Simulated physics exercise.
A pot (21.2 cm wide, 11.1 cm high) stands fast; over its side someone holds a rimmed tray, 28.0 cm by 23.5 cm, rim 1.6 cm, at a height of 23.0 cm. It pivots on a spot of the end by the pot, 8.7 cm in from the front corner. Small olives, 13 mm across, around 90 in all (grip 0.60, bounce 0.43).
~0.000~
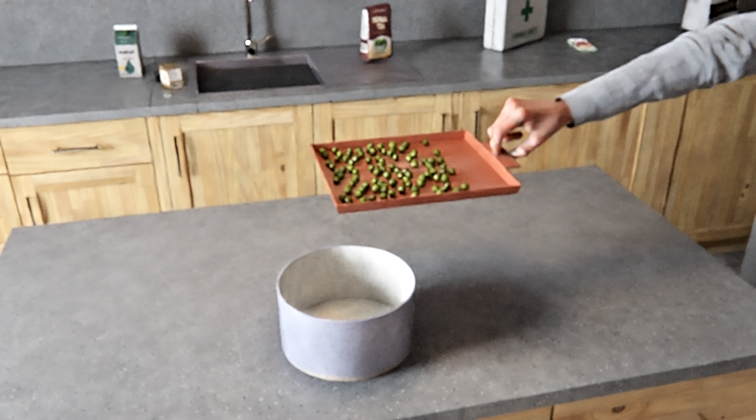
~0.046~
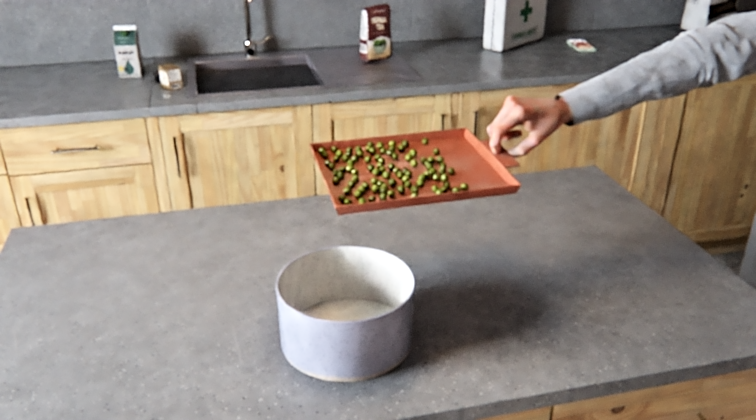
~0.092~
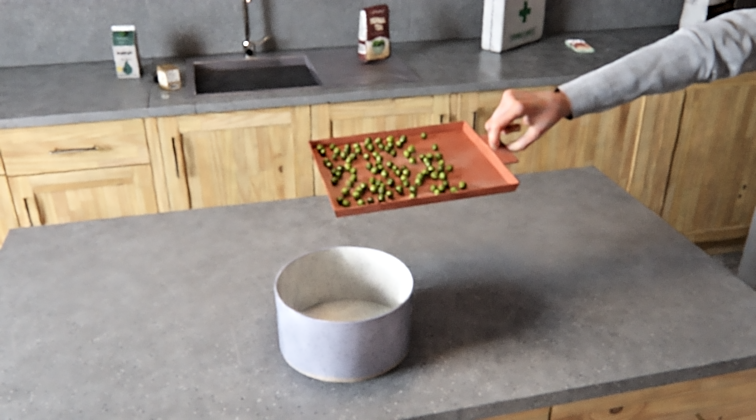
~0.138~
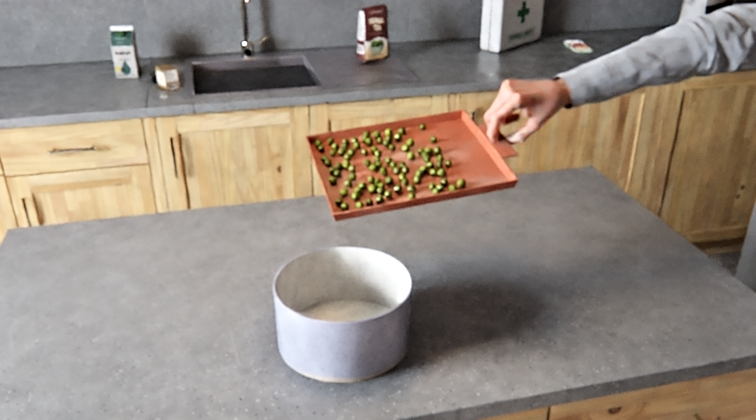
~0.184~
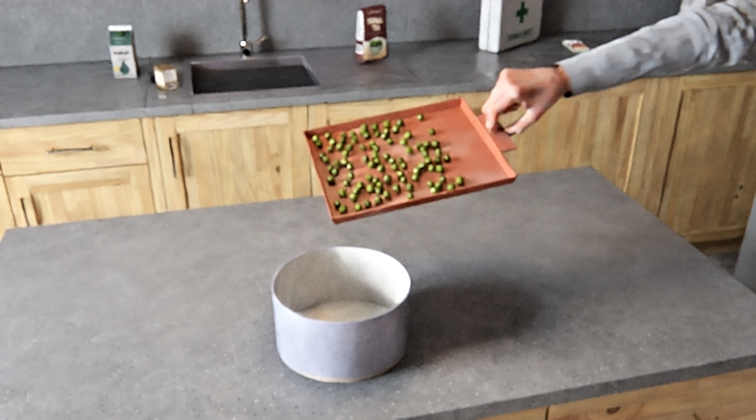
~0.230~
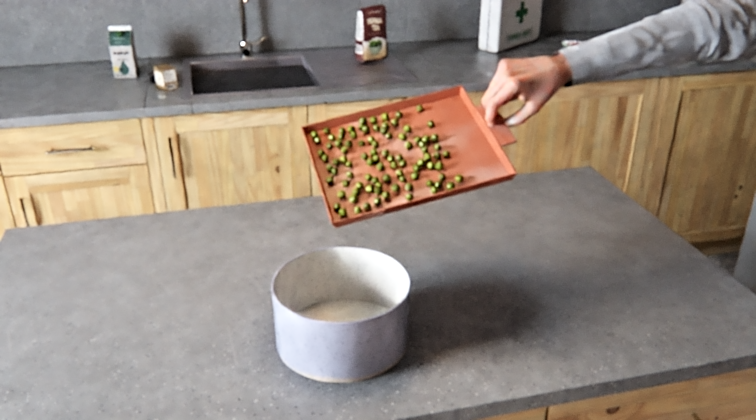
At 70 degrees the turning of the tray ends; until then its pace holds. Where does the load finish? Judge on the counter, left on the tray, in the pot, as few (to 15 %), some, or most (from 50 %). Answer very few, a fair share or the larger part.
Counter: Very few, tray: The larger part, pot: A fair share.
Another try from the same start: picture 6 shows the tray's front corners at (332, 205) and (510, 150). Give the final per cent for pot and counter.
Pot 0, counter 0.
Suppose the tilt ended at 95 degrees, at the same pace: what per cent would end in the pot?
It would be near 100 per cent.
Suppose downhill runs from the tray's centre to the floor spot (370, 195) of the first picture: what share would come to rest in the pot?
About 35 per cent.
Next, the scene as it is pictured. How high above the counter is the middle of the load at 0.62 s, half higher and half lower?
Some 24 cm.
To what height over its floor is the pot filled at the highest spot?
Some 1.5 cm.
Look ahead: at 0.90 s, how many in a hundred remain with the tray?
Roughly 80 per cent.
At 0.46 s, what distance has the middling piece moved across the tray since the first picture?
Some 6 cm.
Then, at 0.46 s, tilt 45 degrees; the tray holds 100 %, the pot 0 %.
After 0.62 s, tilt 62 degrees; the tray holds 100 %, the pot 0 %.
After 0.90 s, tilt 70 degrees; the tray holds 80 %, the pot 20 %.
In the end, at 1.9 s, counter 0 %, tray 65 %, pot 35 %.
